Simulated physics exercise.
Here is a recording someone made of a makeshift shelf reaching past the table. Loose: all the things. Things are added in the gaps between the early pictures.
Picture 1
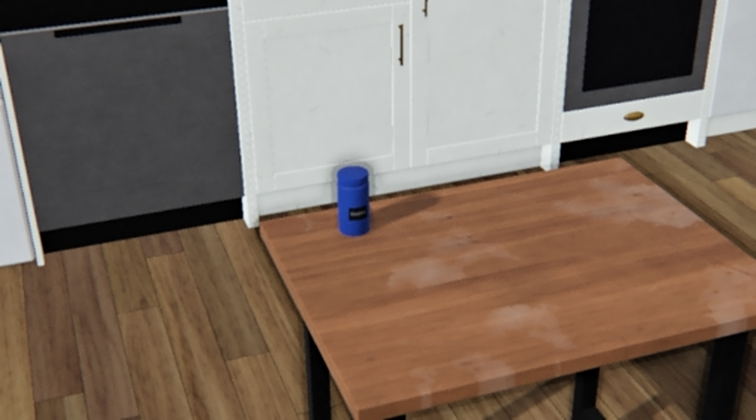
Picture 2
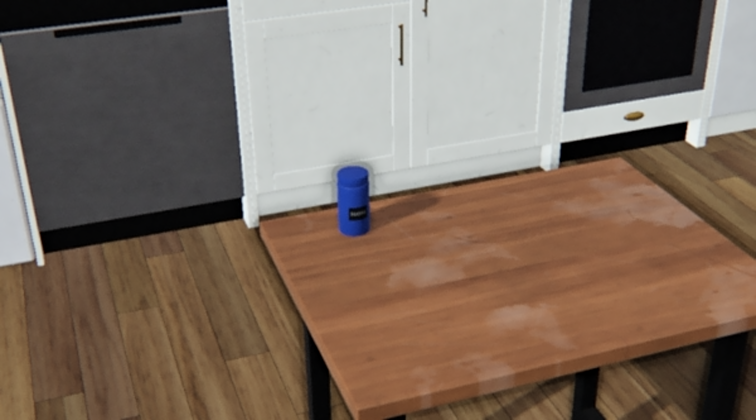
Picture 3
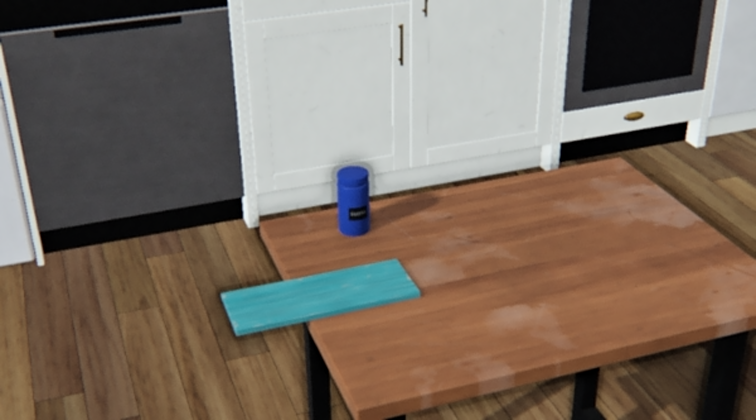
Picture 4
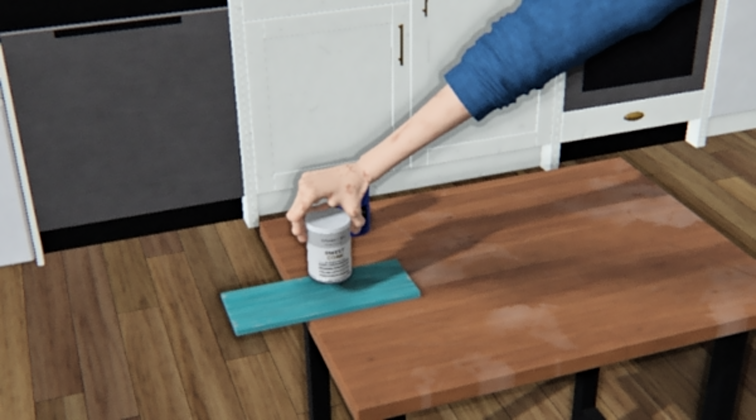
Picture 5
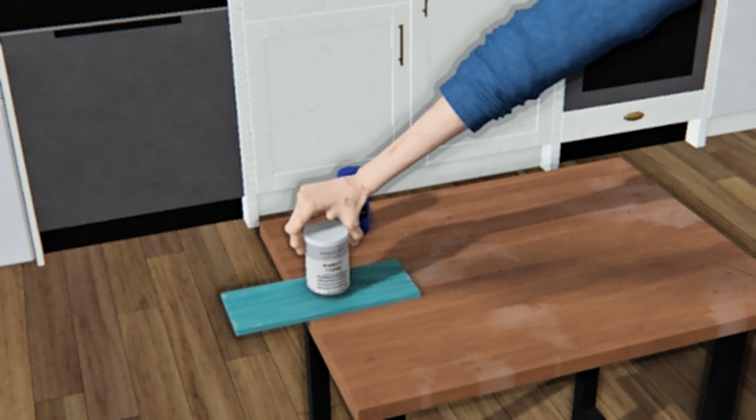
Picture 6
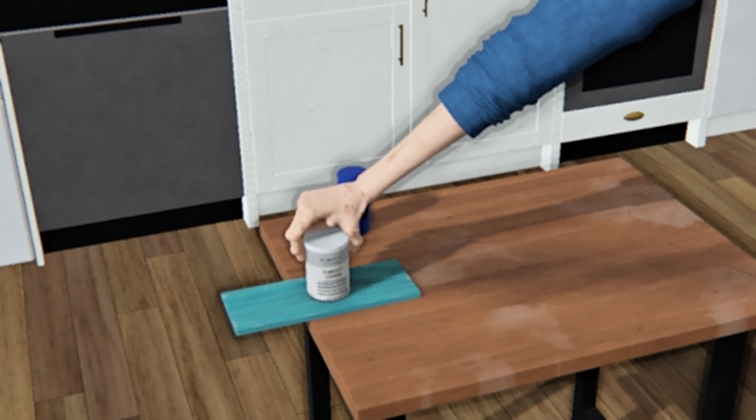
On a wooden table with a blue container, a turquoise board appears and a hand lowers a white tin onto it.
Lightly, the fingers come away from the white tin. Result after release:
Looks to me like it survives just fine.
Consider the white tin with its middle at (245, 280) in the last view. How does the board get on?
After that it tumbles.
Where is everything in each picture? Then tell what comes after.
The last thing is not in view yet, in the first picture.
The last thing is not in view yet, in the second picture.
The last thing is not in view yet; turquoise board (321, 295), in the third picture.
Still above its spot; white tin (329, 246); turquoise board (321, 295), in the fourth picture.
Still above its spot; white tin (327, 258); turquoise board (321, 295), in the fifth picture.
In place under the hand; white tin (327, 265); turquoise board (321, 295), in the sixth picture.
Then, 0.80 s after the last picture, nothing has stirred.
Then, 1.70 s after the last picture, white tin resting near (327, 265).
At rest, all 3 in place. Seen from the same camera at the end, white tin near (327, 265). The board holds.
